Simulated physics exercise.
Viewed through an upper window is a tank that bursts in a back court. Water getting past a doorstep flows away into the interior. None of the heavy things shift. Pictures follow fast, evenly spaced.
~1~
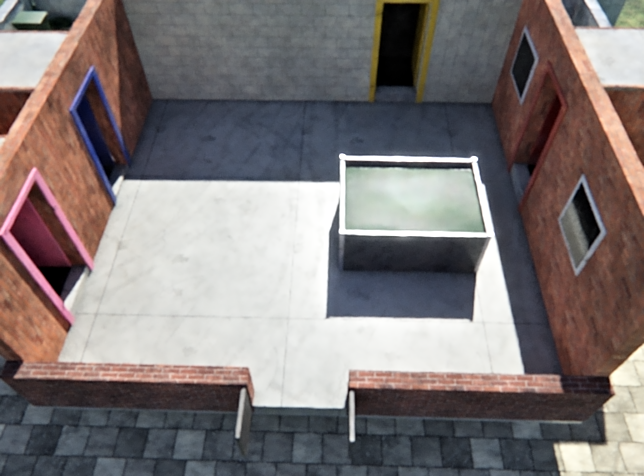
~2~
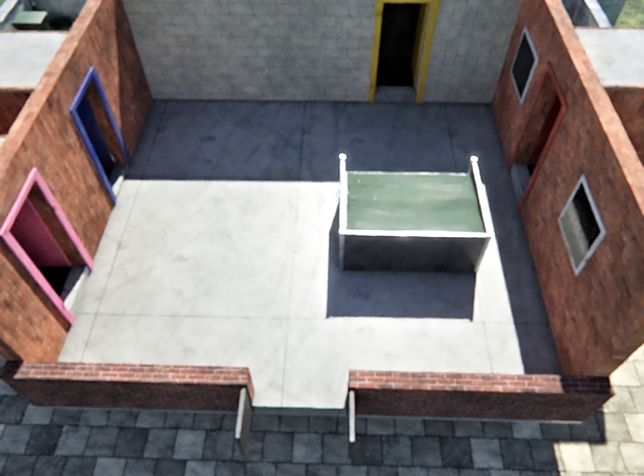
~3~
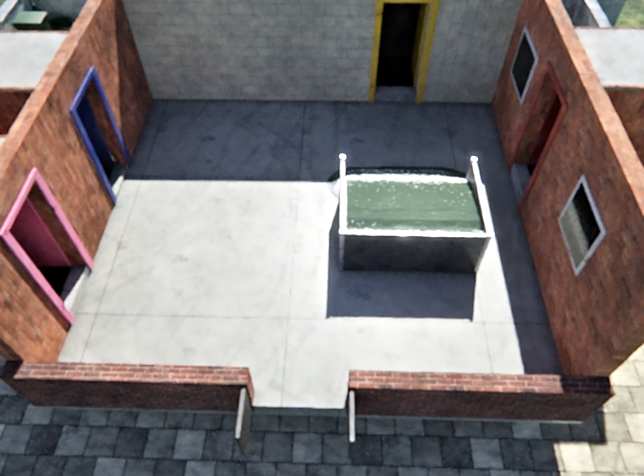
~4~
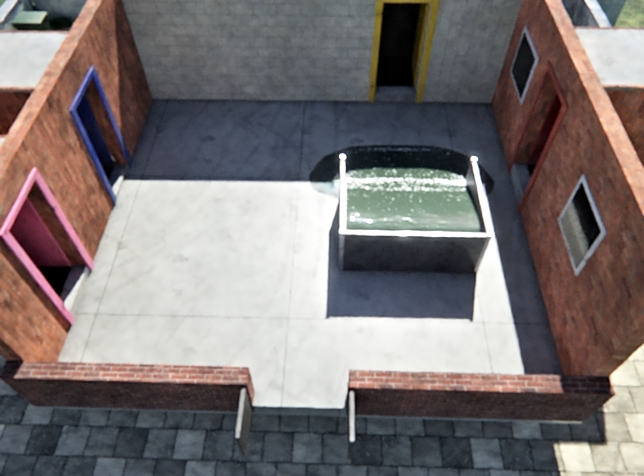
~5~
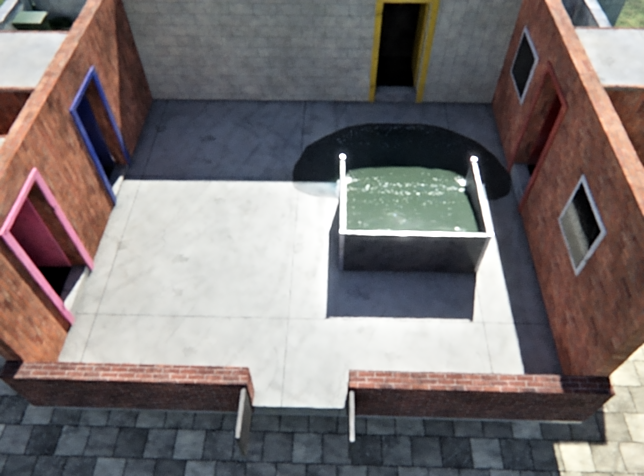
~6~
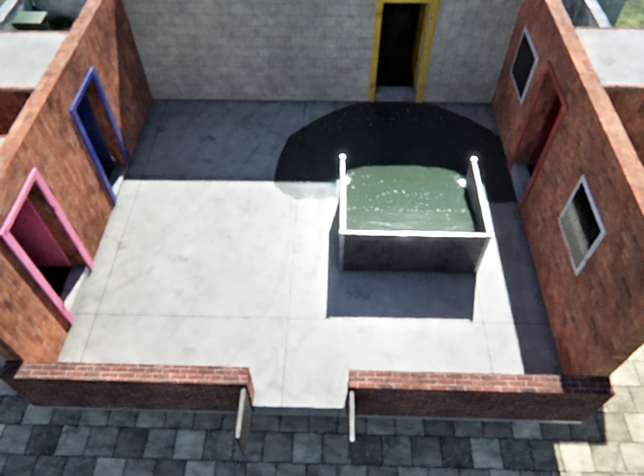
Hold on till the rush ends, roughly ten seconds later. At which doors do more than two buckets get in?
The yellow door ends up over two buckets. The red door ends up within two buckets. The blue door ends up over two buckets. The pink door ends up within two buckets.
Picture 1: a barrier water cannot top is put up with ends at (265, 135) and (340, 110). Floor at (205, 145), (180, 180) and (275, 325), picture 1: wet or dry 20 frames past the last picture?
Results in order: Swamped / swamped / bone-dry.
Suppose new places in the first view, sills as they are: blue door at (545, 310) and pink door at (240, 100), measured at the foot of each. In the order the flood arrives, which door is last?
The door marked blue.
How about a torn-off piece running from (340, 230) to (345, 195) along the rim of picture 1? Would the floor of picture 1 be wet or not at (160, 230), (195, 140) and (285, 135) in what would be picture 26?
One after the other: Awash, flooded, not flooded.
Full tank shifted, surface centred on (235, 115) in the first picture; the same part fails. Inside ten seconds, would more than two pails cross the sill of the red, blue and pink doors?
I'd expect that the red one doesn't reach the threshold, the blue one doesn't reach the threshold and the pink one doesn't reach the threshold.
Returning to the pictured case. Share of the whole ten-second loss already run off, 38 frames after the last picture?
About 75 per cent.
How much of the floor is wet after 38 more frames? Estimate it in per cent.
I reckon around 75 %.
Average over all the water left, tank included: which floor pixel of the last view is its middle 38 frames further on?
It is around (304, 191).
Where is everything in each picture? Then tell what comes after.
Still water in the tank at (411, 197), in the first picture.
Water pours out on the tank's far side and has run to a hidden place, in the second picture.
Water pours out on the tank's far side and has run to a hidden place, in the third picture.
The front is at (480, 170), out from the gap on the tank's far side, in the fourth picture.
Water pours out on the tank's far side and has run to (309, 150), in the fifth picture.
Water pours out on the tank's far side and has run to (424, 106), in the sixth picture.
A moment on, water covers 30 % of the floor; the yellow door far over two buckets in, the red door wet at the sill, nothing in, the blue door not reached, the pink door not reached.
Next, water covers 35 % of the floor; the yellow door far over two buckets in, the red door wet at the sill, nothing in, the blue door not reached, the pink door not reached.
Then, water covers 45 % of the floor; the yellow door far over two buckets in, the red door wet at the sill, nothing in, the blue door wet at the sill, nothing in, the pink door not reached.
Later, water covers 75 % of the floor; the yellow door far over two buckets in, the red door wet at the sill, nothing in, the blue door over two buckets in, the pink door wet at the sill, nothing in.
In the end, water covers 95 % of the floor; the yellow door far over two buckets in, the red door wet at the sill, nothing in, the blue door over two buckets in, the pink door wet at the sill, nothing in.
